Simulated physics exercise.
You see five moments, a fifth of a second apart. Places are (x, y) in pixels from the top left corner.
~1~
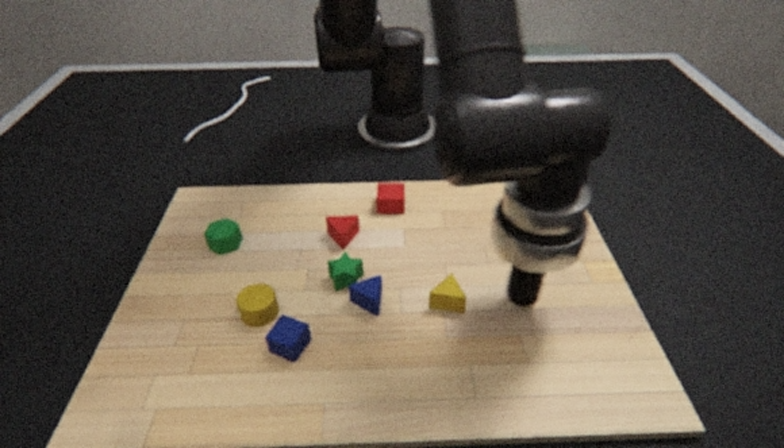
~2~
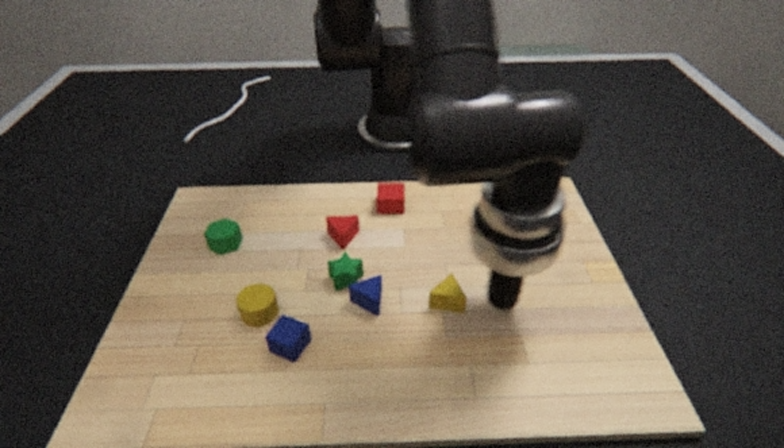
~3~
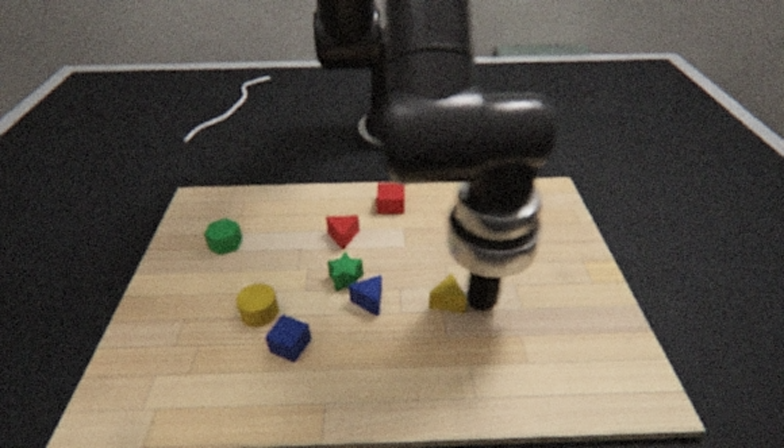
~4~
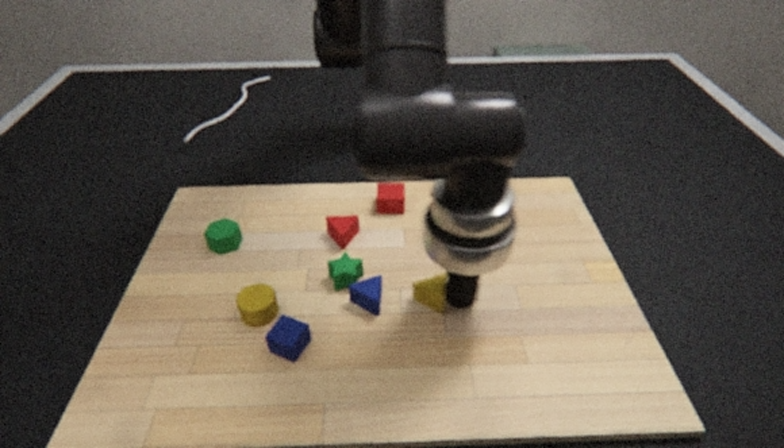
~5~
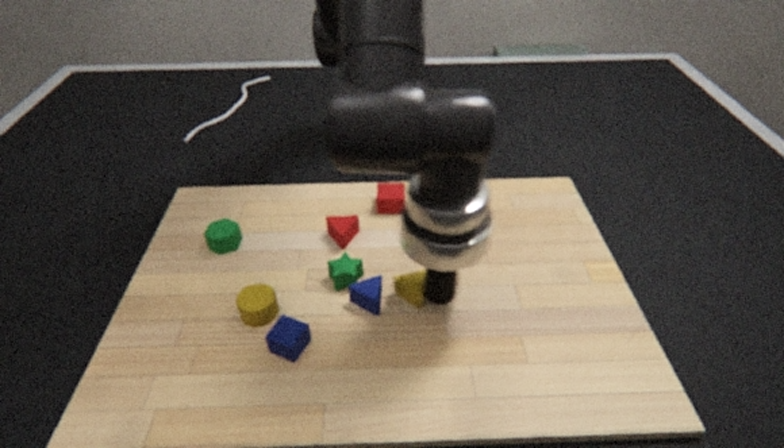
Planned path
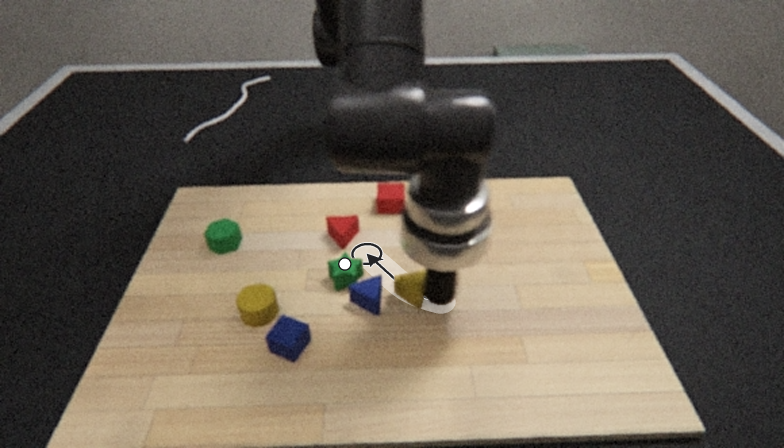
On a wooden board scattered with small colored blocks, a black robot arm moved its stick left until it met the yellow triangle, then pushed that piece a short way toward the blue triangle.
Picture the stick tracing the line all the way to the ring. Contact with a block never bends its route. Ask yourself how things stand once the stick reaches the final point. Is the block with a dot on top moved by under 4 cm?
Short answer: Yes.
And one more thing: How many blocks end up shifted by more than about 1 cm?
My answer is two.
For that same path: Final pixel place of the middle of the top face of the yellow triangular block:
The centre of its top will be at (342, 243).
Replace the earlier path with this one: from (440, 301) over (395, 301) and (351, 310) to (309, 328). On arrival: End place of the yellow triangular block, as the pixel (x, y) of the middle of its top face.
Close to (362, 269).
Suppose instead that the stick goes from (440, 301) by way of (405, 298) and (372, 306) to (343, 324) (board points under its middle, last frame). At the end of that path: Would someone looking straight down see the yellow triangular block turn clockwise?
That would be a yes.
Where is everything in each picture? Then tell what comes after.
The first frame shows stick's lower end at (522, 295); red triangular block at (342, 222); green star block at (345, 264); blue triangular block at (369, 286); yellow triangular block at (449, 287).
The second frame shows stick at (502, 298); blocks still.
The third frame shows stick at (482, 299); blocks still.
The fourth frame shows stick at (461, 297); yellow triangular block at (434, 284).
The fifth frame shows stick at (440, 294); red triangular block at (342, 222); green star block at (345, 264); blue triangular block at (369, 286); yellow triangular block at (414, 280).
Drawn move, from (440, 301) via (408, 289) and (386, 271), ending at (367, 254); the dot is on the green star block.
What follows on the original path. One third of the way, stick at (408, 282); blue triangular block at (366, 287), turned 15° anticlockwise; yellow triangular block at (383, 268).
Two thirds of the way, stick at (385, 263); green star block at (331, 260), turned 55° anticlockwise; blue triangular block at (366, 287), turned 20° anticlockwise; yellow triangular block at (359, 253), turned 20° anticlockwise.
At the end, stick at (366, 246); red triangular block still; green star block at (324, 259), turned 90° anticlockwise; blue triangular block at (366, 287), turned 20° anticlockwise; yellow triangular block at (342, 243), turned 35° anticlockwise.
